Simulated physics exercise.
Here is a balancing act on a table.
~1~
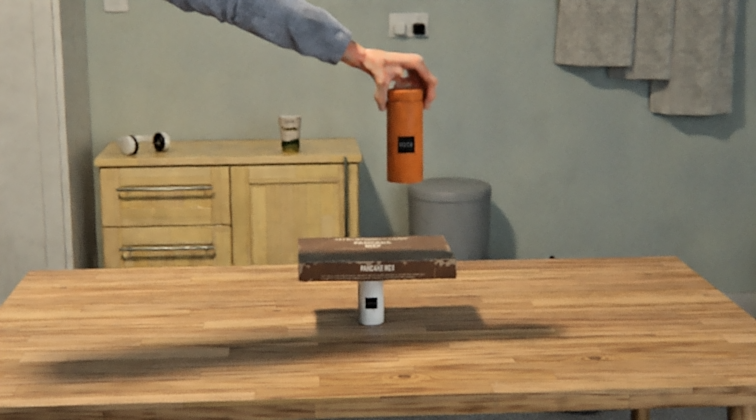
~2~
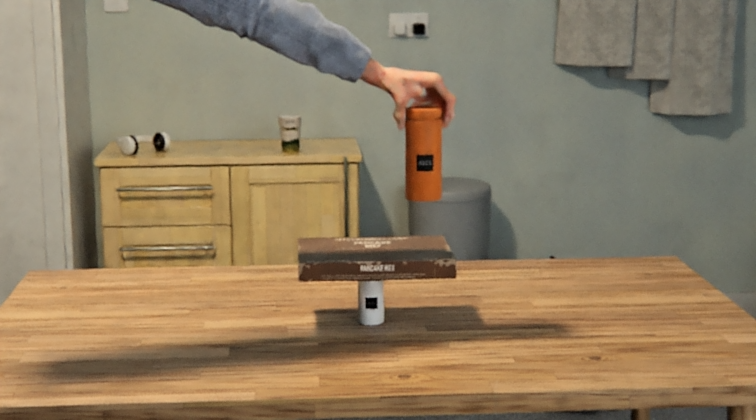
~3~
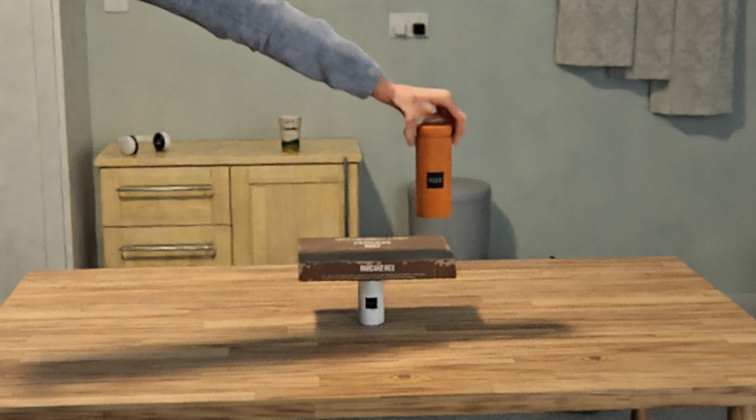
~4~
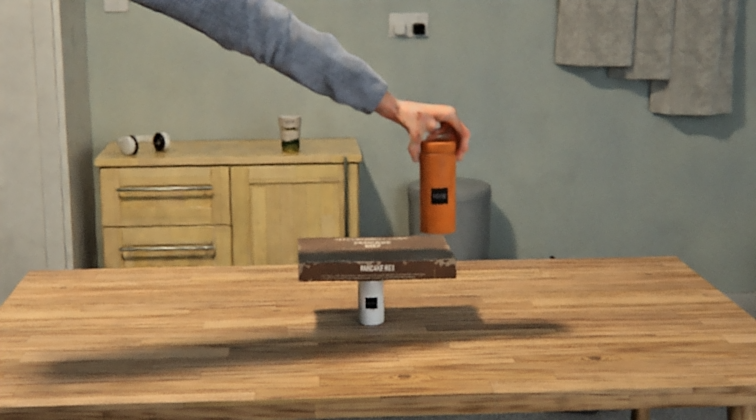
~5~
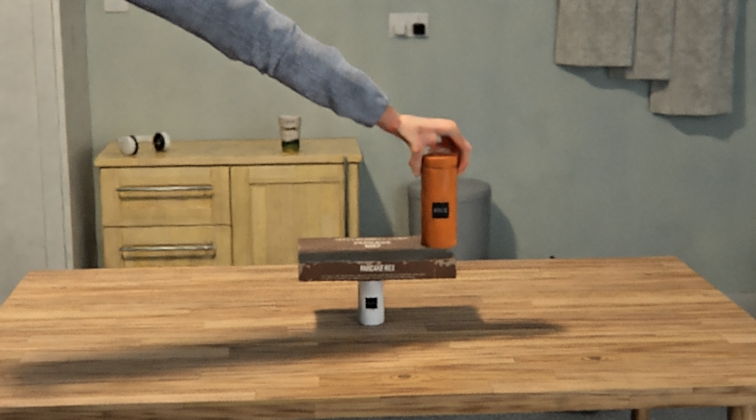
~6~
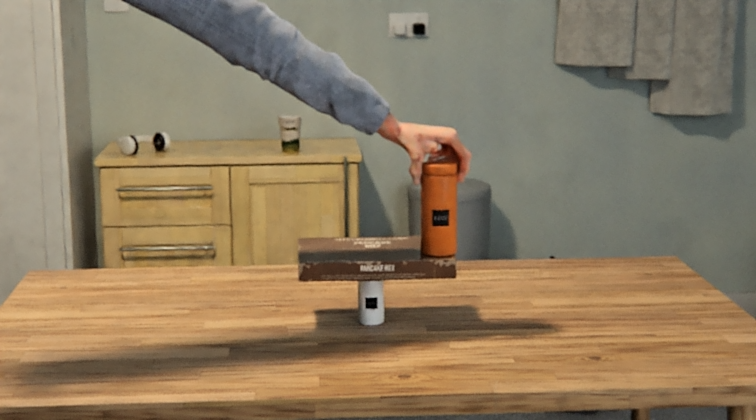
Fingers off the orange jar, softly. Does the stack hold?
As it turns out, it loses its balance.
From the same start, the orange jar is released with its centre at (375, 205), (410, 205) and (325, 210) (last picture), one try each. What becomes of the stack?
First, it holds; second, it loses its balance; third, it comes apart.
Then, 0.40 s past the last view, orange jar now fallen; brown packet rocked 55° from its first pose.
Then, 0.70 s past the last view, brown packet now fallen; white shaker rocked 56° from its first pose.
Finally, fallen, brown packet and orange jar; down or leaning hard in the stack, white shaker. The stack comes apart.
